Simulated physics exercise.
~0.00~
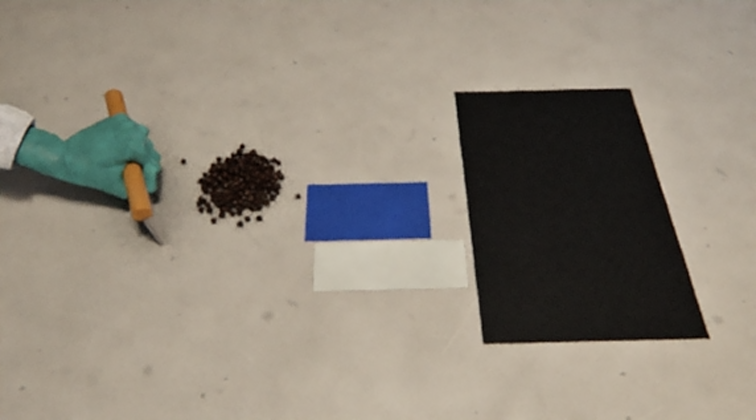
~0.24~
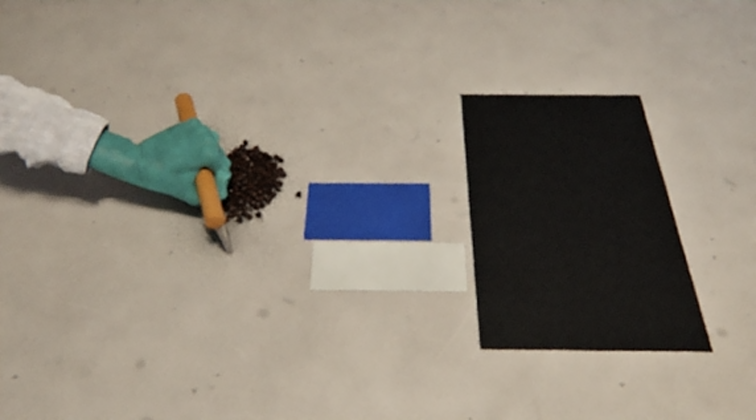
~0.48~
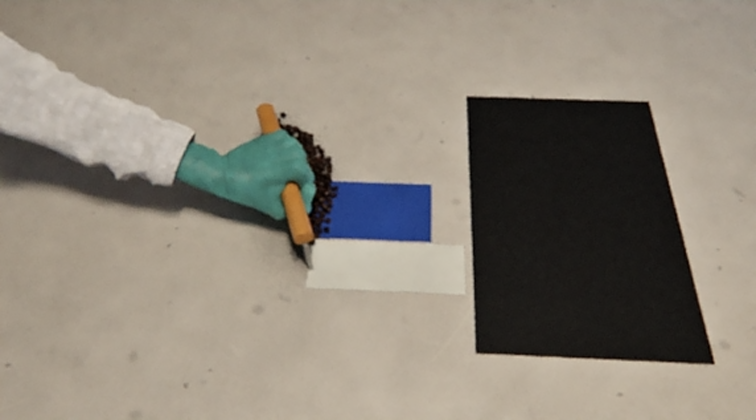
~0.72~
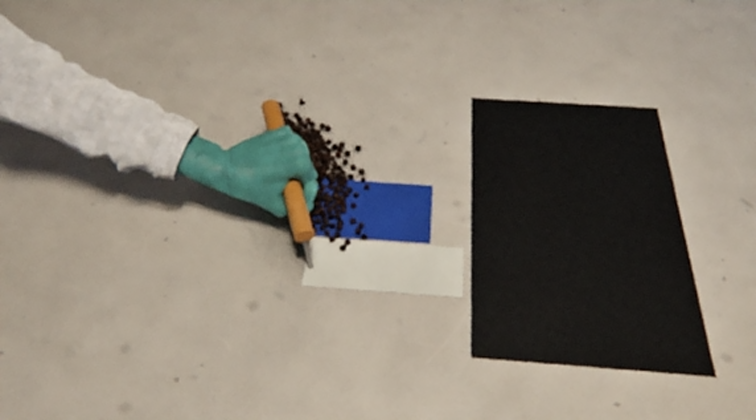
A teal-gloved hand in a white sleeve grips a scraper with an orange wooden handle at the left of a pale, speckled floor, seen from above at a slant while the view drifts slightly. To its right lies a heap of small dark brown beans, then a blue mat above a white one, and a large black mat at the far right. The hand pushes the scraper rightwards into the heap and drives the beans towards the blue mat. It stops at the mats' left edge, and the beans spread a little farther, some resting on the blue mat, most on bare floor.
